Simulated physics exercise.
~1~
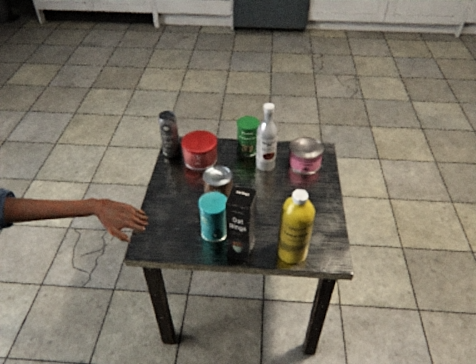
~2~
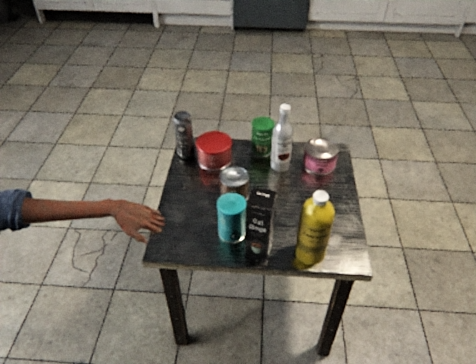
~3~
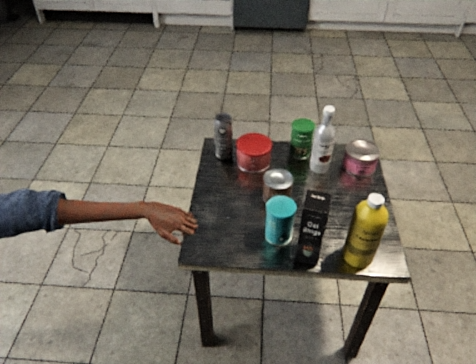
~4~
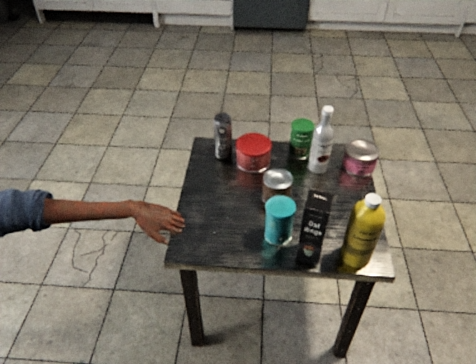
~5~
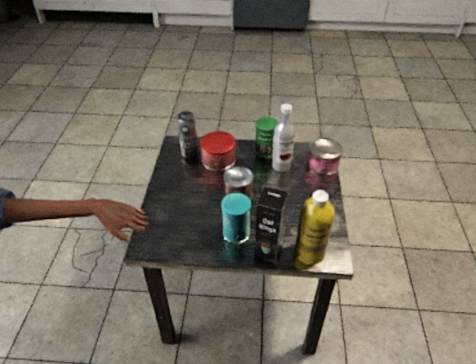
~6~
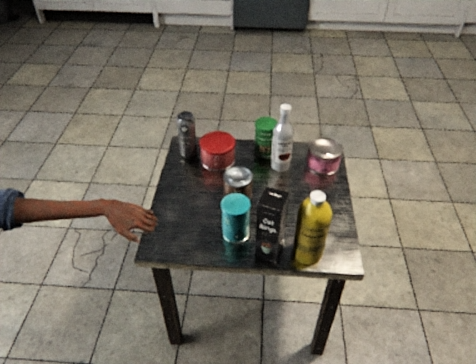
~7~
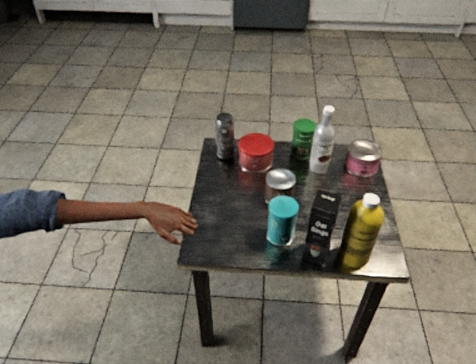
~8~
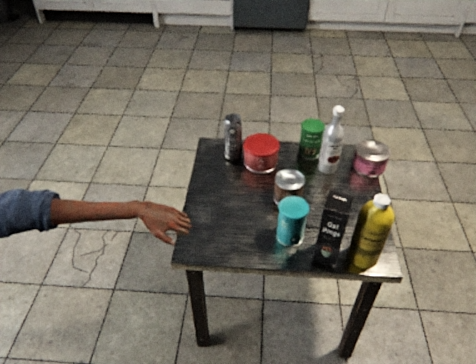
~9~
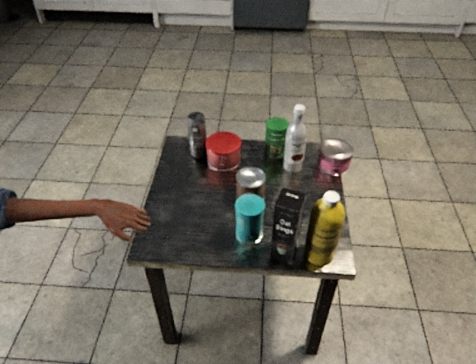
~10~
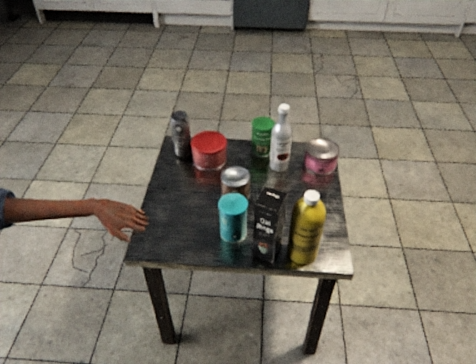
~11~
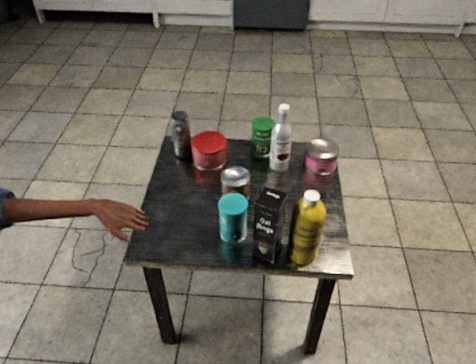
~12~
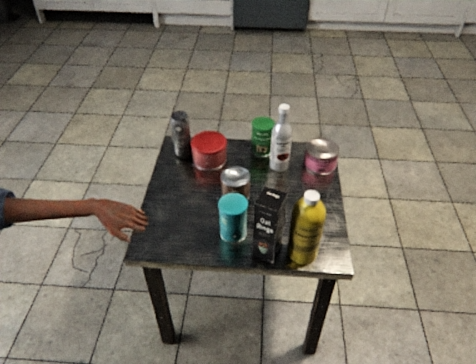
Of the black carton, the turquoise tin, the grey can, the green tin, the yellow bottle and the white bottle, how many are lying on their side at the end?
None of them are lying on their side, as all six are still standing upright on the table.
